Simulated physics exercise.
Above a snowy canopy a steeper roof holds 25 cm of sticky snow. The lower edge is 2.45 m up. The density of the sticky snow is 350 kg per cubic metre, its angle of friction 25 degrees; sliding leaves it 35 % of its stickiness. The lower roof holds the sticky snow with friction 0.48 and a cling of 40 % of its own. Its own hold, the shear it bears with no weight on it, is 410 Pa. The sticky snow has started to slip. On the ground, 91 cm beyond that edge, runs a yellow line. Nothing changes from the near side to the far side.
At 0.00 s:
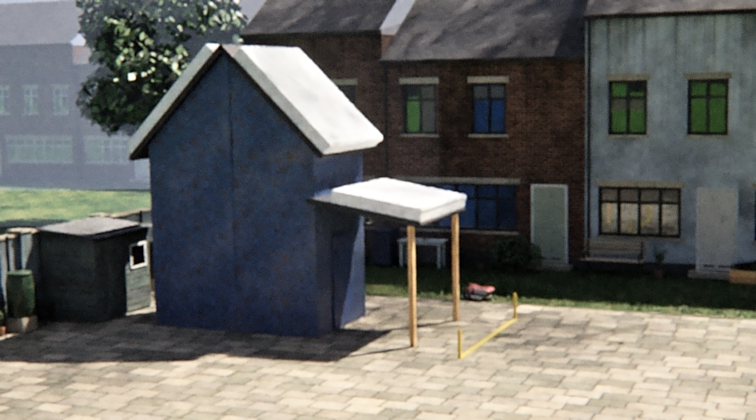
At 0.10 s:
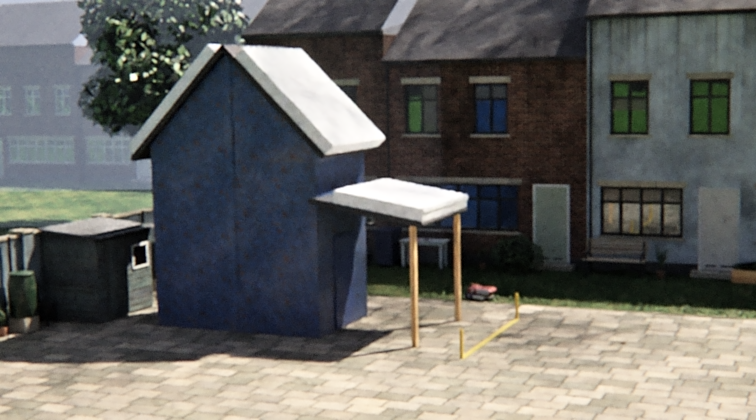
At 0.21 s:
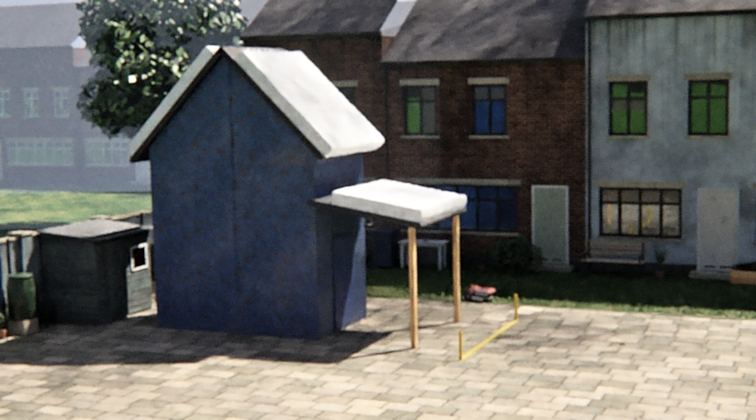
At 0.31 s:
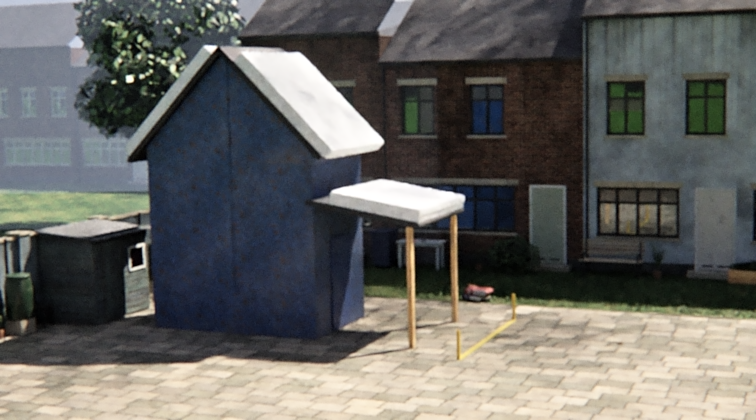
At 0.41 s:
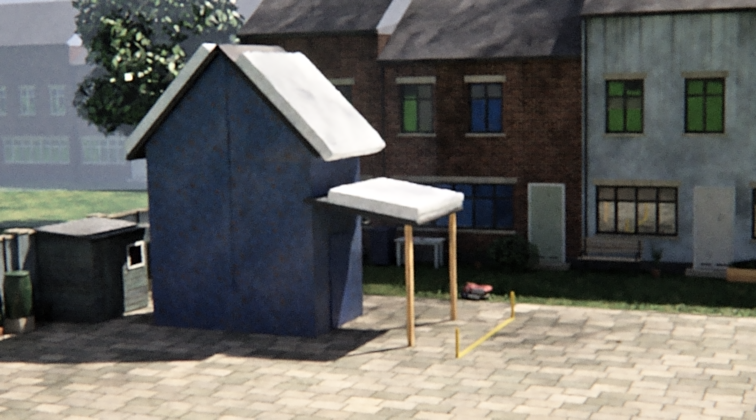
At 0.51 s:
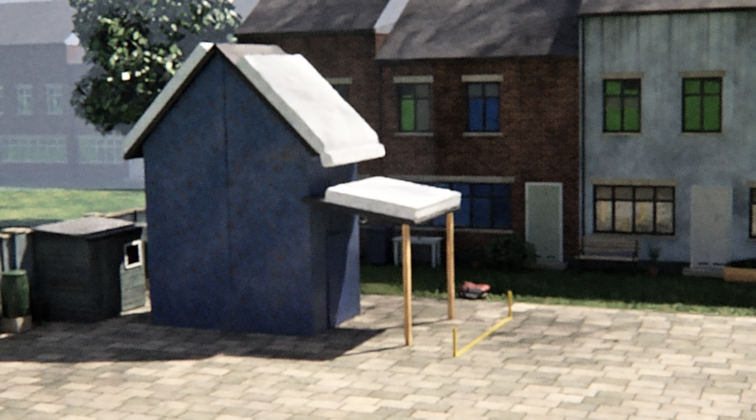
The clip opens on a narrow blue building with a steep white roof, a lower white-topped canopy on wooden posts beside it, and a yellow line on the paving. The thick white layer on the roof's right slope creeps slightly downward, ending a little past the lower edge above the canopy.
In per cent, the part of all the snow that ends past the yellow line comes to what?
About 2 %.
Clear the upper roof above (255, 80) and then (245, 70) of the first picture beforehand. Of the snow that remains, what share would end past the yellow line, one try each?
In turn about 0 %, 0 %.
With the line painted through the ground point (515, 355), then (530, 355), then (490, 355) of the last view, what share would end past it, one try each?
In that order: 0 %, 0 %, 0 %.
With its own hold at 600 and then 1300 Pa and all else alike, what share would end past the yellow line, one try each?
In turn about 0 %, 0 %.
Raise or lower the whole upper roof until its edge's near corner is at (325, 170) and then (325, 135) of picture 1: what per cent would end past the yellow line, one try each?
In that order: 0 %, 14 %.
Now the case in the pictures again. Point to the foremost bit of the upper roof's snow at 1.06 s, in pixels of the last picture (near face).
Near (358, 189).
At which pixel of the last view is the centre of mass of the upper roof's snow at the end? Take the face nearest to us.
Around (371, 217).
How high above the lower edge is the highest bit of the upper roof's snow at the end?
About 0.9 m.
After 1.06 s, none is below the lower edge and 0 % is past the line.
After 1.71 s, none is below the lower edge and 0 % is past the line.
After 2.35 s, none is below the lower edge and 0 % is past the line.
After 3.00 s, 12 % is below the lower edge and 0 % is past the line.
After 4.60 s, at the end, 16 % is below the lower edge and 2 % is past the line.
